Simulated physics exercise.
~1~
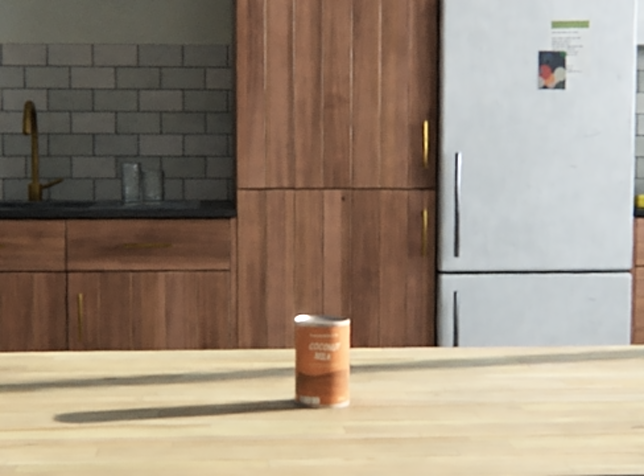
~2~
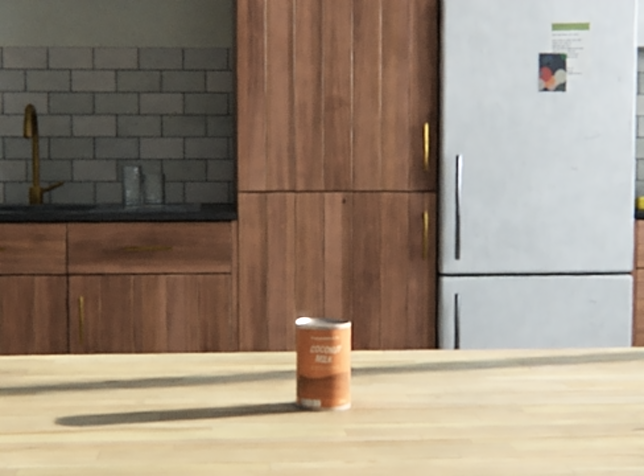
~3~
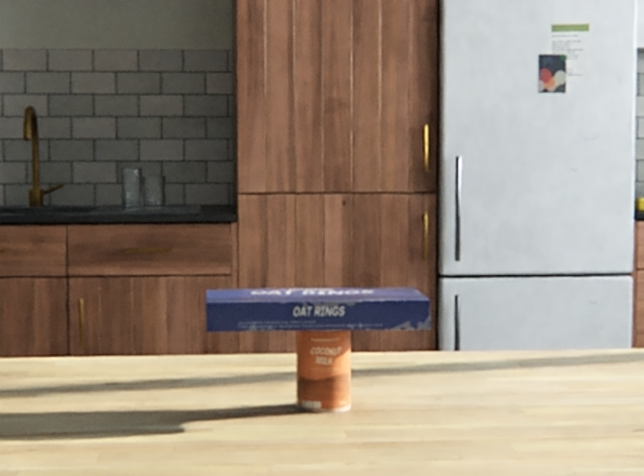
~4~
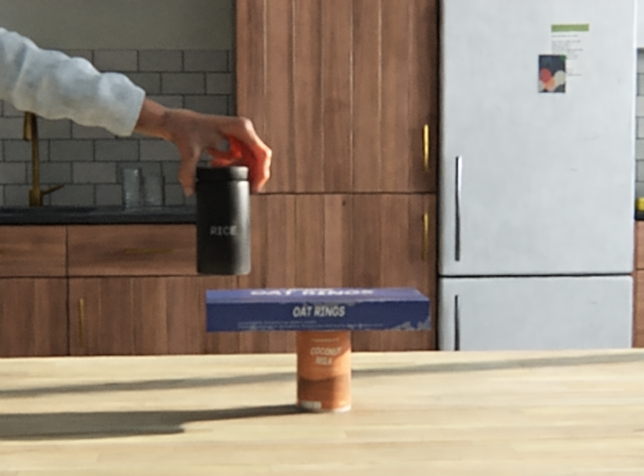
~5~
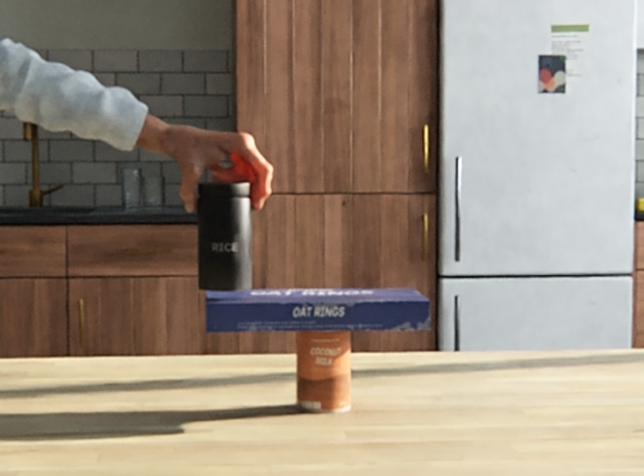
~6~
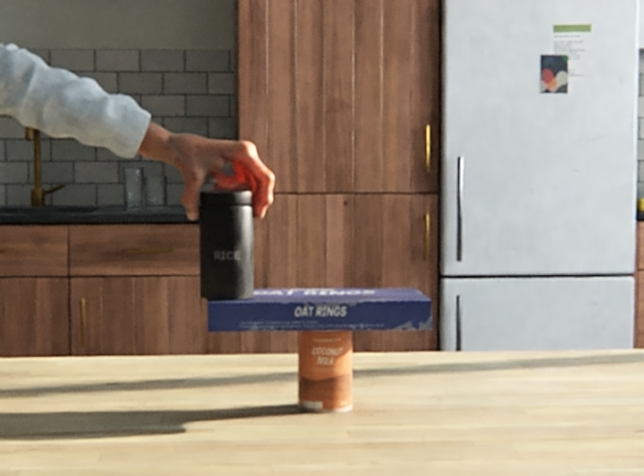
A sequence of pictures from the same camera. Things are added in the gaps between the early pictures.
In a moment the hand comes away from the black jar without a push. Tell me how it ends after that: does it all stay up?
I expect it to fail to stay steady.
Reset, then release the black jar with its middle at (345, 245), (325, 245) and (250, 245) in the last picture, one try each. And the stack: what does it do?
So, first it stays steady, next it stays steady, and last it tips over.
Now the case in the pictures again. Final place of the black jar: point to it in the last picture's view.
End spot: Near (82, 393).
Then, 0.40 s after the last picture, black jar now fallen; blue packet tipped 74° from how it was.
Then, 0.80 s after the last picture, blue packet upside down.
At rest, fallen, blue packet and black jar; orange tin in place. Seen from the same camera at the end, black jar near (82, 393). The stack gives way.
